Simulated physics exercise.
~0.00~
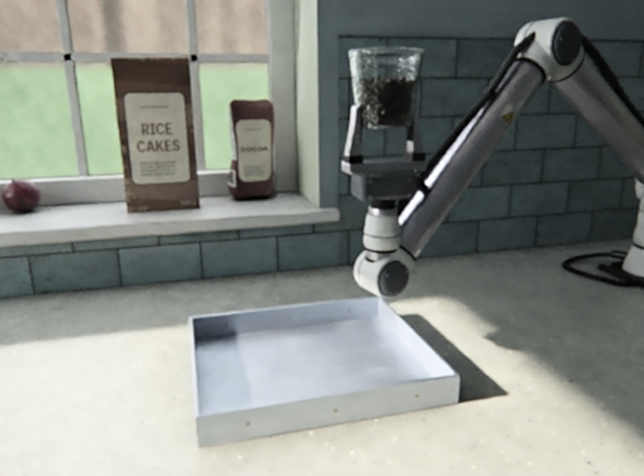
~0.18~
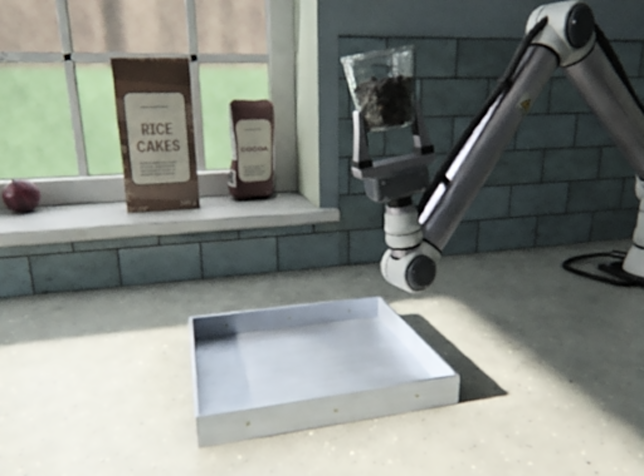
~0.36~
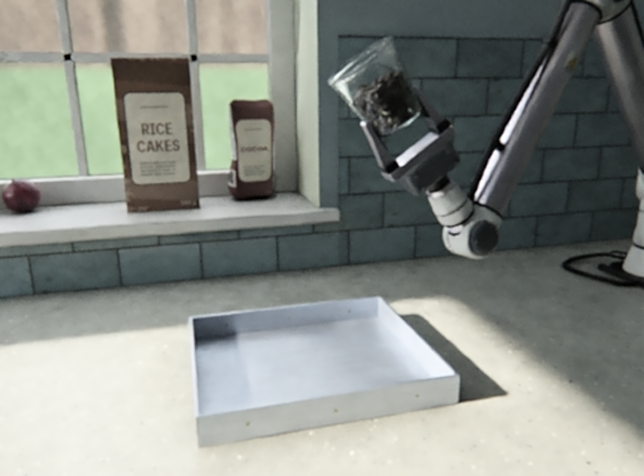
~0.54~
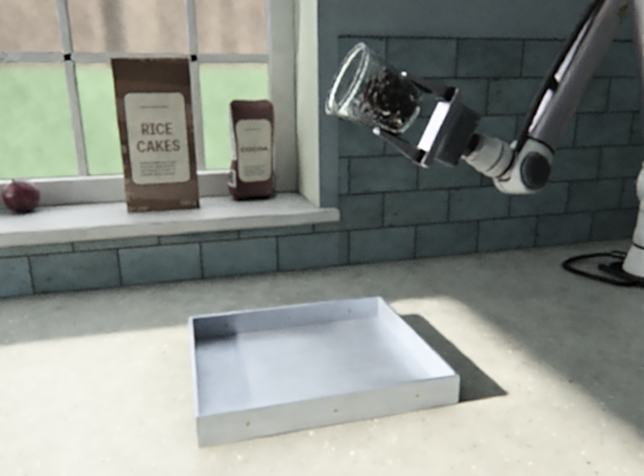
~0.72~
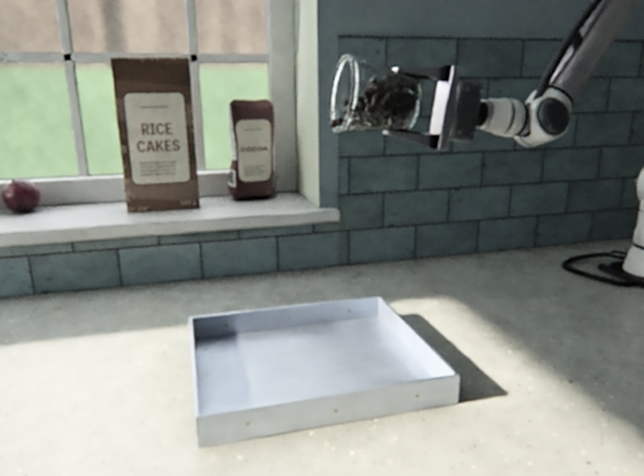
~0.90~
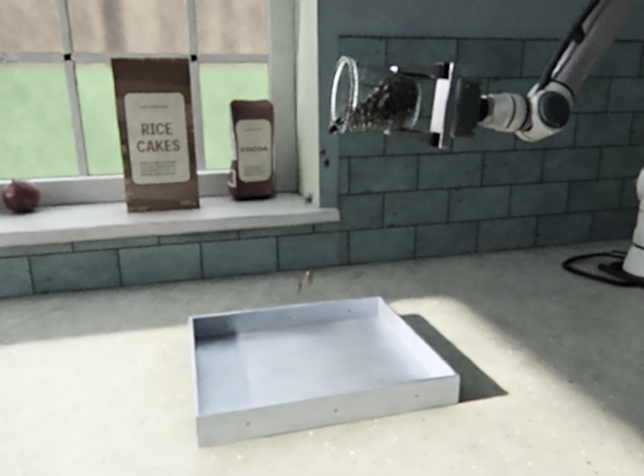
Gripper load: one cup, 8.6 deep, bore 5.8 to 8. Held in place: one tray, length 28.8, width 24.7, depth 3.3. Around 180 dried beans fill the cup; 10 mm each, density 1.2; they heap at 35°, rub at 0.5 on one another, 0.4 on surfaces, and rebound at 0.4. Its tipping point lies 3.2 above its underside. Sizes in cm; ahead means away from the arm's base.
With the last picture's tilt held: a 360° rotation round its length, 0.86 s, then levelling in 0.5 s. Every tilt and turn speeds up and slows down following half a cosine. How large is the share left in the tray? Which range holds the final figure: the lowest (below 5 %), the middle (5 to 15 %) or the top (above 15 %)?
It sits in the top range, above 15 %.
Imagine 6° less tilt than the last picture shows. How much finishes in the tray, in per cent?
Roughly 20 per cent.
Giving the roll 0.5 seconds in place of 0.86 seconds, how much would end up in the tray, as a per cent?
Then roughly 25 %.
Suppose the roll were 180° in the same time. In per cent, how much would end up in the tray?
Share: Close to 30 %.
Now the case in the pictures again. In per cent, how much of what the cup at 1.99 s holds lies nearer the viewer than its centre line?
Near enough 65 in a hundred.
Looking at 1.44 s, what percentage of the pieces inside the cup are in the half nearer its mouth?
40 %, about.
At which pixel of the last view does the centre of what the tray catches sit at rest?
In the last view, around (285, 372).
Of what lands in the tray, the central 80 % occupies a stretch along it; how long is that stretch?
Roughly 16 centimetres.
After 1.44 s, tipped 84°, highest piece 36 above the table; 140 in the cup, 16 in the tray, 24 in flight or on a rim.
After 1.99 s, tipped 48°, highest piece 36 above the table; 103 in the cup, 75 in the tray, 2 in flight or on a rim.
After 2.46 s, upright, highest piece 38 above the table; 103 in the cup, 77 in the tray.
After 3.16 s, upright, highest piece 38 above the table; 103 in the cup, 77 in the tray.
In the end, 103 in the cup, 77 in the tray. That is 43 % in the tray.
